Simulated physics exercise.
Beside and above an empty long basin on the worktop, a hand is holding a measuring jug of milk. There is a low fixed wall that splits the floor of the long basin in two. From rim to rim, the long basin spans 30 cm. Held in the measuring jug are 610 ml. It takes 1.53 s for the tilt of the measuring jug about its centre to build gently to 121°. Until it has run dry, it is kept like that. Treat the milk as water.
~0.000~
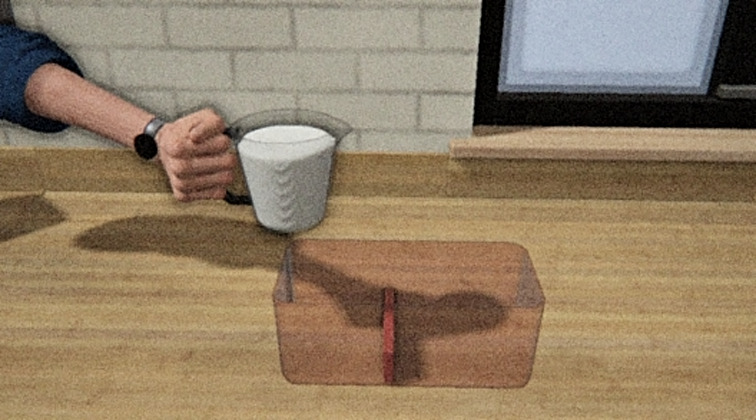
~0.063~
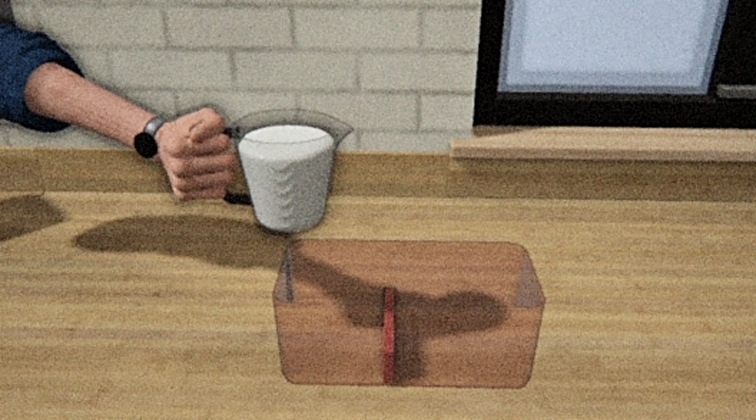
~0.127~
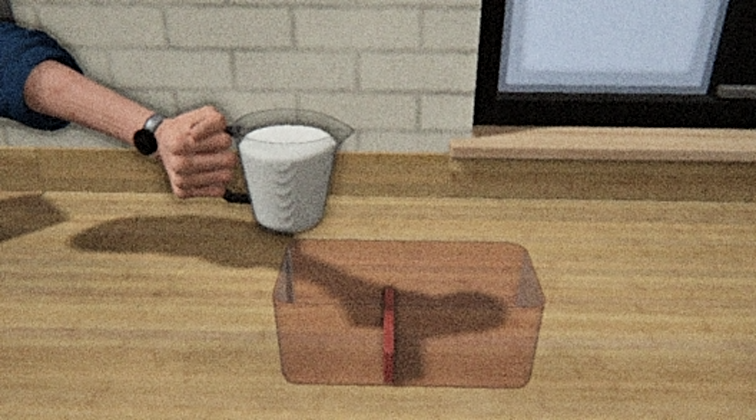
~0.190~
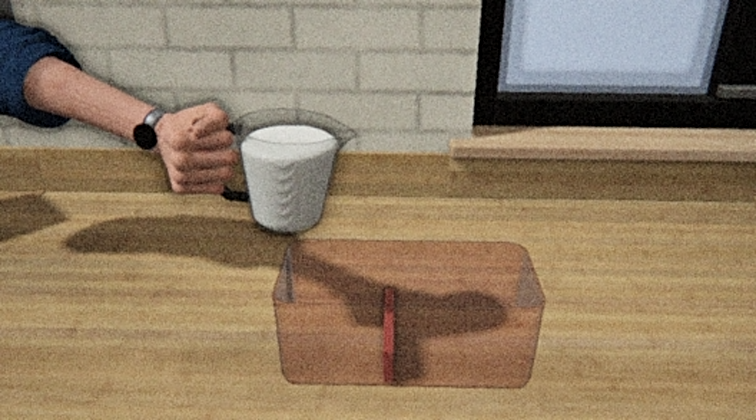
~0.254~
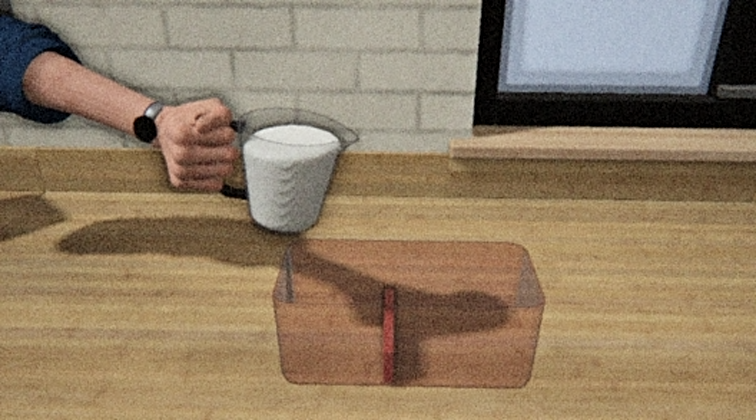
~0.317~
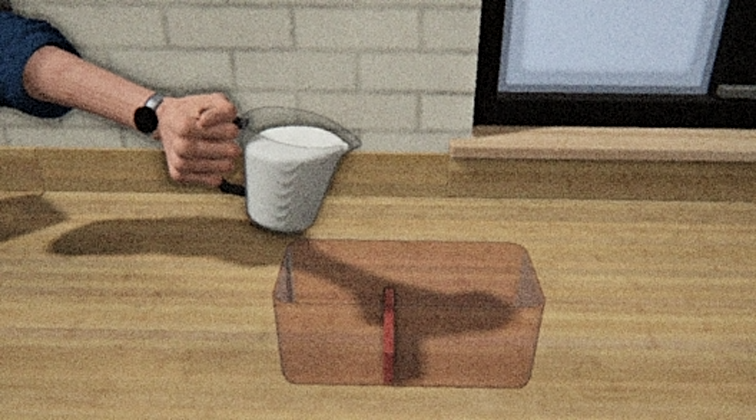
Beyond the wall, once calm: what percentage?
73 out of 100.
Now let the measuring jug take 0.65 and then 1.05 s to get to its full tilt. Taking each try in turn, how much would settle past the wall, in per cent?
In turn about 40 and 60 per cent.
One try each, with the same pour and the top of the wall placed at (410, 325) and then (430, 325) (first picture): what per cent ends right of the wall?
I'd put it at about 45 per cent for the first and about 10 per cent for the second.
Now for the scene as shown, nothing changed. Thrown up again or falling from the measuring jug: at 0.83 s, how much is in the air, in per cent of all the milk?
Around 18 in a hundred.
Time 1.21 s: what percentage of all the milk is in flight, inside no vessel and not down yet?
About 6 % of the total.
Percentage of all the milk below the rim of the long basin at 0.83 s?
16 %, roughly.
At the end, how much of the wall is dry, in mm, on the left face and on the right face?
On the left it's about 38 mm; on the right, about 28 mm.
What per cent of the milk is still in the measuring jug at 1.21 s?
Near 7 in a hundred.
After 0.83 s the tilt is 69° and 66 per cent is still to pour, 0 is left of the wall and 16 right of it.
After 1.21 s the tilt is 108° and 7 per cent is still to pour, 15 is left of the wall and 71 right of it.
After 1.60 s the tilt is 121° and 0 per cent is still to pour, 26 is left of the wall and 73 right of it.
After 2.03 s the tilt is 121° and 0 per cent is still to pour, 26 is left of the wall and 73 right of it.
In the end 26 per cent lies left of the wall, 73 right of it and 1 outside.
